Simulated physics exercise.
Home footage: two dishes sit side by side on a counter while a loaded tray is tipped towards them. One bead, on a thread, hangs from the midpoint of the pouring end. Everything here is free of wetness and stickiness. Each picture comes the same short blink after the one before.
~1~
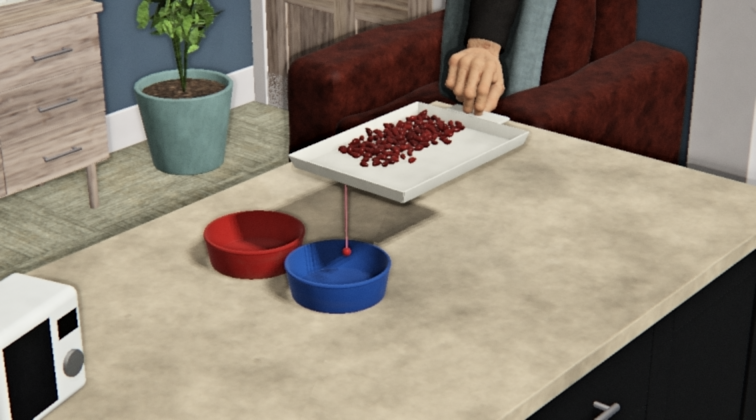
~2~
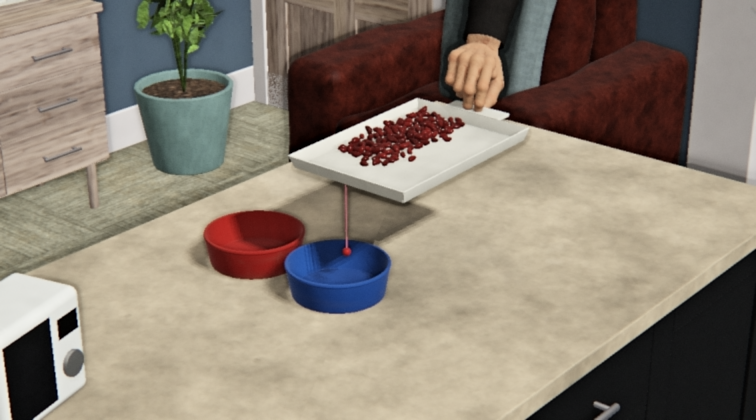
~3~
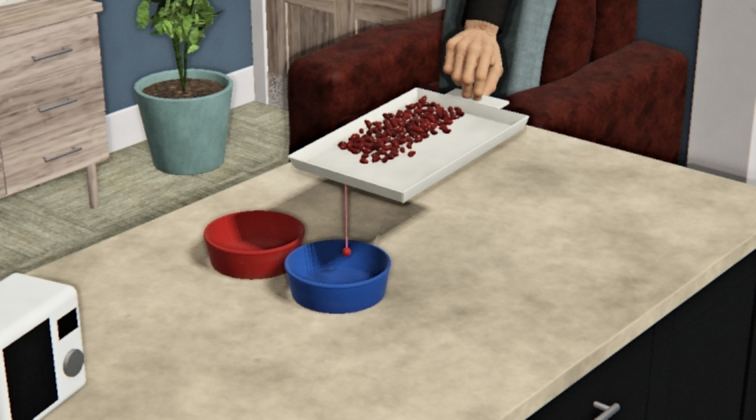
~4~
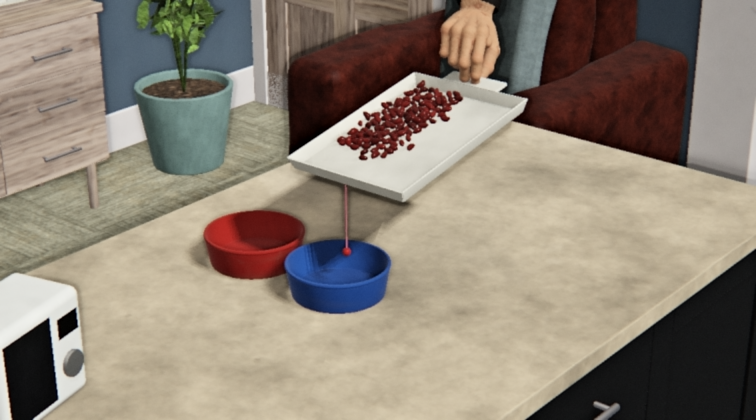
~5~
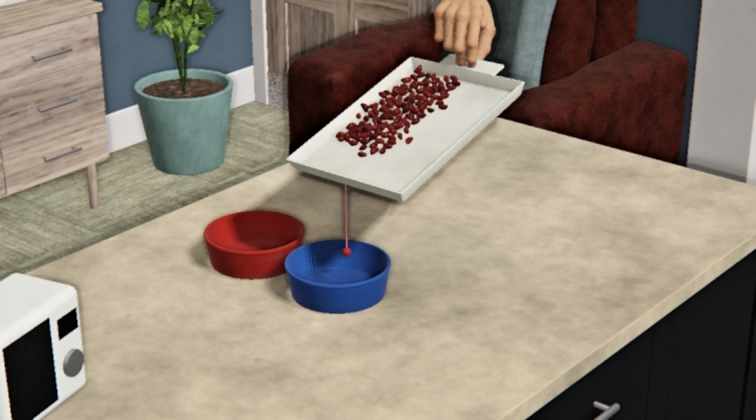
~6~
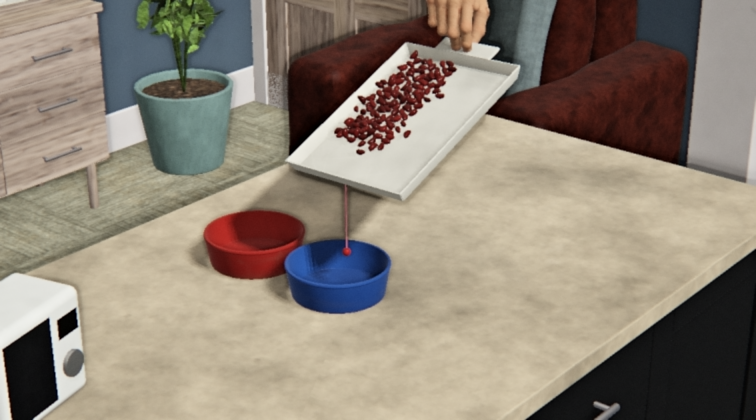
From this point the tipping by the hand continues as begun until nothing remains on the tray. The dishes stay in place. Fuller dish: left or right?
Right.
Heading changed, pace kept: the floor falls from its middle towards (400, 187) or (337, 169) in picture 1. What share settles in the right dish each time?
Shares, approx.: 10 %, then 40 %.
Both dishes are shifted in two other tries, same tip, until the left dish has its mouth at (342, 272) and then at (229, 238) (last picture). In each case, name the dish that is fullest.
Note: Try one - the dish on the left side; try two - the dish on the right side.
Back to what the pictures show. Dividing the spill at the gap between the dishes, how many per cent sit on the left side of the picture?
It works out at some 70 percent.
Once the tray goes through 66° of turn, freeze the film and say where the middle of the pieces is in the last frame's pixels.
About (323, 165).
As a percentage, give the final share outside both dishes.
Call it some 40 percent of the pieces.
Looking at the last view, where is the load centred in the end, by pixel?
Roughly pixel (309, 294).
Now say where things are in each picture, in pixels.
Corners of the pouring end near (295, 155) and (403, 190), level; middle of the load near (401, 139), kidney beans; left dish near (220, 259); right dish near (303, 292); bead on its thread near (347, 252), in the first frame.
Corners of the pouring end near (295, 155) and (403, 190), level; middle of the load near (401, 137), in the second frame.
Corners of the pouring end near (294, 156) and (403, 190), tipped barely, level across its low end; middle of the load near (401, 130), in the third frame.
Corners of the pouring end near (293, 157) and (402, 190), tipped a little, level across its low end; middle of the load near (400, 120), in the fourth frame.
Corners of the pouring end near (292, 158) and (401, 190), tipped clearly, level across its low end; middle of the load near (398, 111), in the fifth frame.
Corners of the pouring end near (292, 159) and (399, 190), tipped clearly, level across its low end; middle of the load near (395, 102); left dish near (220, 259); right dish near (303, 292), in the sixth frame.
Shortly afterwards, tray tipped steeply; the bulk on the tray; a little in the air.
Next, tray tipped past a quarter turn; a little on the tray; near a third in the right dish; only a few in the left dish; near a quarter outside both; near a quarter in the air.
Some moments later, tray tipped past a quarter turn; near half in the right dish; only a few in the left dish; near a third outside both.
In the end, tray tipped past a quarter turn; near half in the right dish; only a few in the left dish; near a third outside both.
